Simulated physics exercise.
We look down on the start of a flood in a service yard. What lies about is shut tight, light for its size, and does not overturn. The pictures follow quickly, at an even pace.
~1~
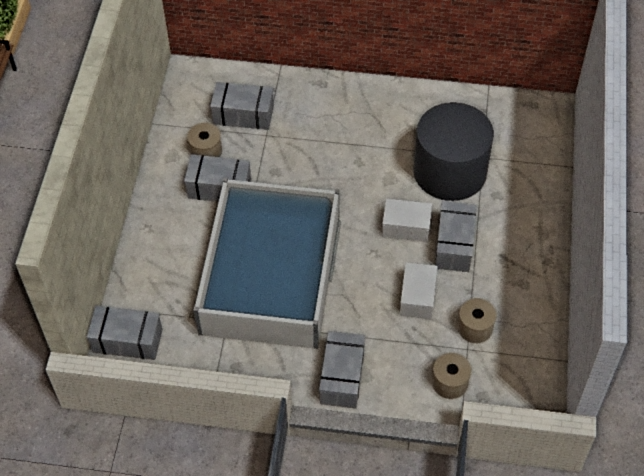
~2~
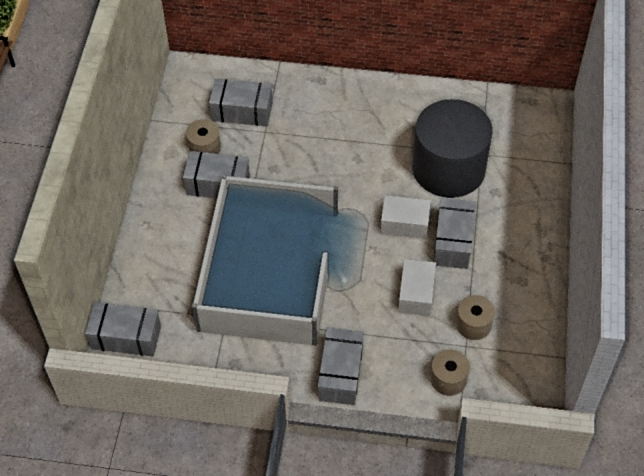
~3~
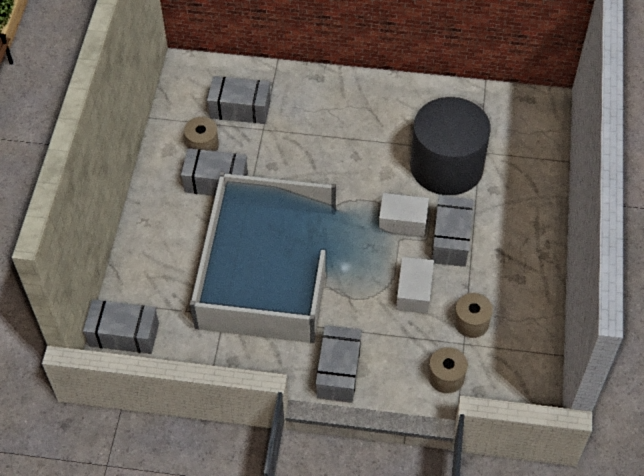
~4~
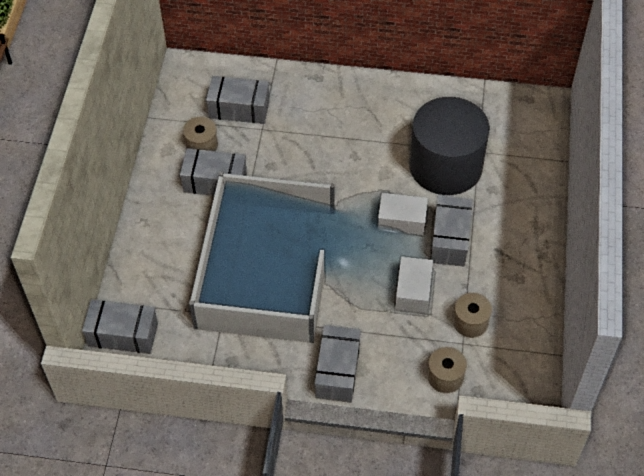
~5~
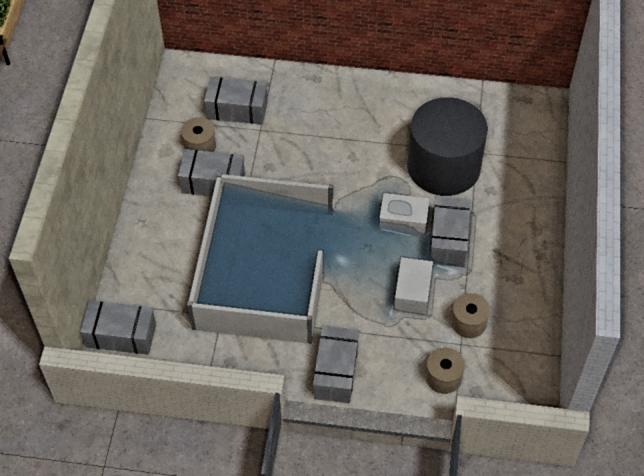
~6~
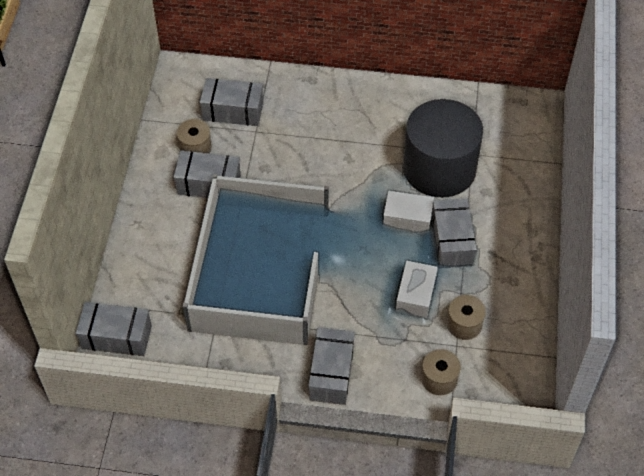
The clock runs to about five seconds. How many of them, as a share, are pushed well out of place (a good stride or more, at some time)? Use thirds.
It is from one to two thirds.
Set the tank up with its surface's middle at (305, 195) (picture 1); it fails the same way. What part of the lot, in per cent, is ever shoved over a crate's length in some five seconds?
I make it 20 per cent.
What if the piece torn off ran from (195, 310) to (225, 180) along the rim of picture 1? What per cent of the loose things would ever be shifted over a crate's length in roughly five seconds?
I make it 60 per cent.
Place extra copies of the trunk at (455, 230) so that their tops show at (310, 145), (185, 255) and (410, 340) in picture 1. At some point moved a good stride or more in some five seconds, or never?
As listed: Not that far, never so far, not that far.
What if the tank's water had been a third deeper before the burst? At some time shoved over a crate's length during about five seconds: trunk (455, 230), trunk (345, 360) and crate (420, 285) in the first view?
In turn: Shifted that much, short of that, that far or more.
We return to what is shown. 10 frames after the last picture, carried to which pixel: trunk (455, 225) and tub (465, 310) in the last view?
Close to (549, 193) and (511, 351).
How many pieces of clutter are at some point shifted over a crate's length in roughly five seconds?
I count 5.
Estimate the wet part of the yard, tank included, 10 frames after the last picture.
I make it 45 per cent.
A moment on, 2 of 10 are well off their spots; 0 afloat.
Next, 4 of 10 are well off their spots; 1 afloat.
Later, 4 of 10 are well off their spots; 2 afloat.
In the end, 5 of 10 are well off their spots, and 5 have been at some point; 2 afloat.
